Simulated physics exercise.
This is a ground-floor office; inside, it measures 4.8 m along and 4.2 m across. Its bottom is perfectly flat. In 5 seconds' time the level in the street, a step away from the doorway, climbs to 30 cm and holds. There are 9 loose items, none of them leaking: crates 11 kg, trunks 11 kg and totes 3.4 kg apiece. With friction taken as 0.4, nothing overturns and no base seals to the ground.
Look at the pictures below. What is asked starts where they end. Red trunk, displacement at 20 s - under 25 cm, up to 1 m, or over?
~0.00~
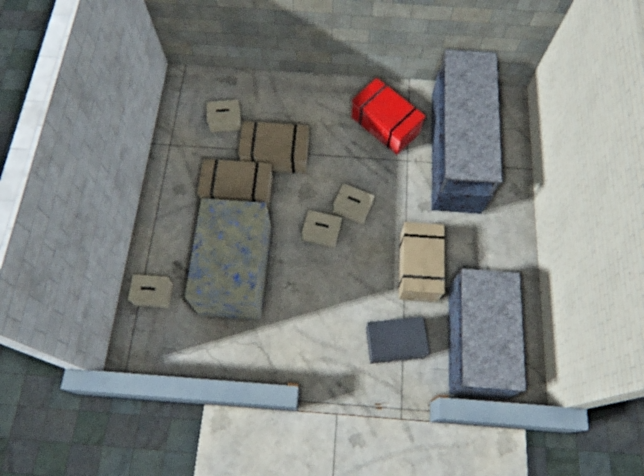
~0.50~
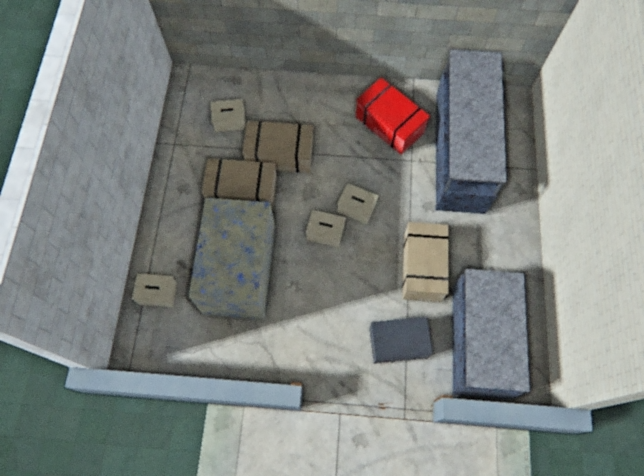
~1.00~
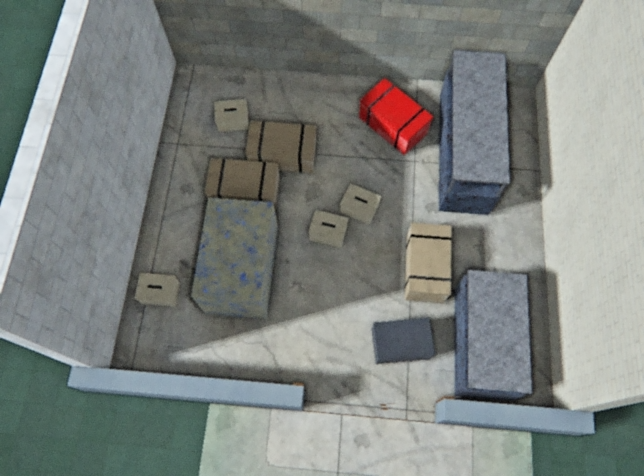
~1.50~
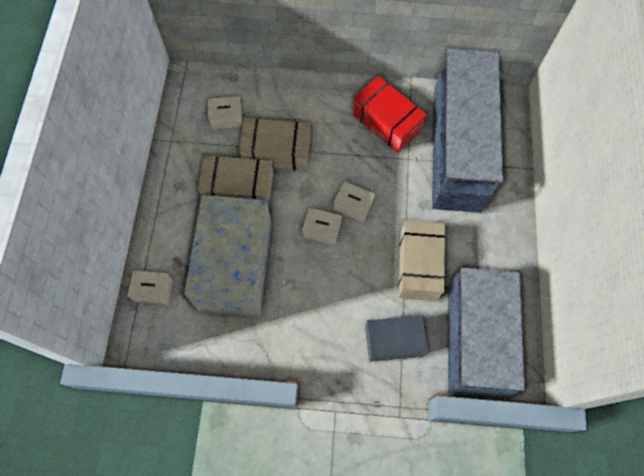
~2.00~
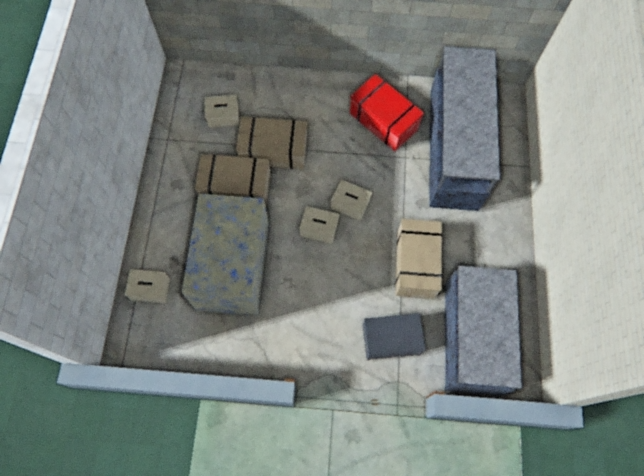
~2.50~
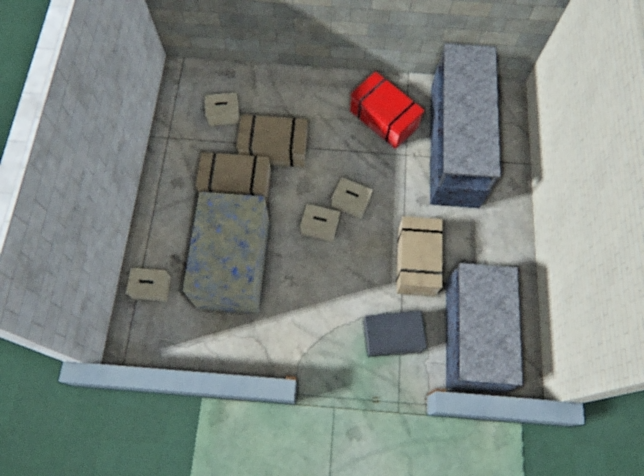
Result: A modest shift.
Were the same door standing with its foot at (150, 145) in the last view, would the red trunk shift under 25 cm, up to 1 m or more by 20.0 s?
By then the red trunk has been carried a long way.
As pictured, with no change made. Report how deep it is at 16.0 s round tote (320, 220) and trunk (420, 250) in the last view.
Depths: Near 15 cm, then near 23 cm.
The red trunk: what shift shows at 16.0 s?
About 50 cm by then.
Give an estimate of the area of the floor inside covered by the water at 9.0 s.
I'd put it close to 17 m2.
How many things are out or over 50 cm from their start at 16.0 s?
At that moment it comes to 7.
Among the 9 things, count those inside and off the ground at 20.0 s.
Total: 9.
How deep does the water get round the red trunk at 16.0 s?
Near 24 cm deep.
After 4.0 s the red trunk is near (387, 102), 0.0 m from its start, aground; 0 afloat.
After 9.0 s the red trunk is near (406, 72), 0.4 m from its start, afloat; 8 afloat.
After 16.0 s the red trunk is near (419, 72), 0.5 m from its start, afloat; 9 afloat.
After 20.0 s the red trunk is near (418, 68), 0.5 m from its start, afloat; 9 afloat.
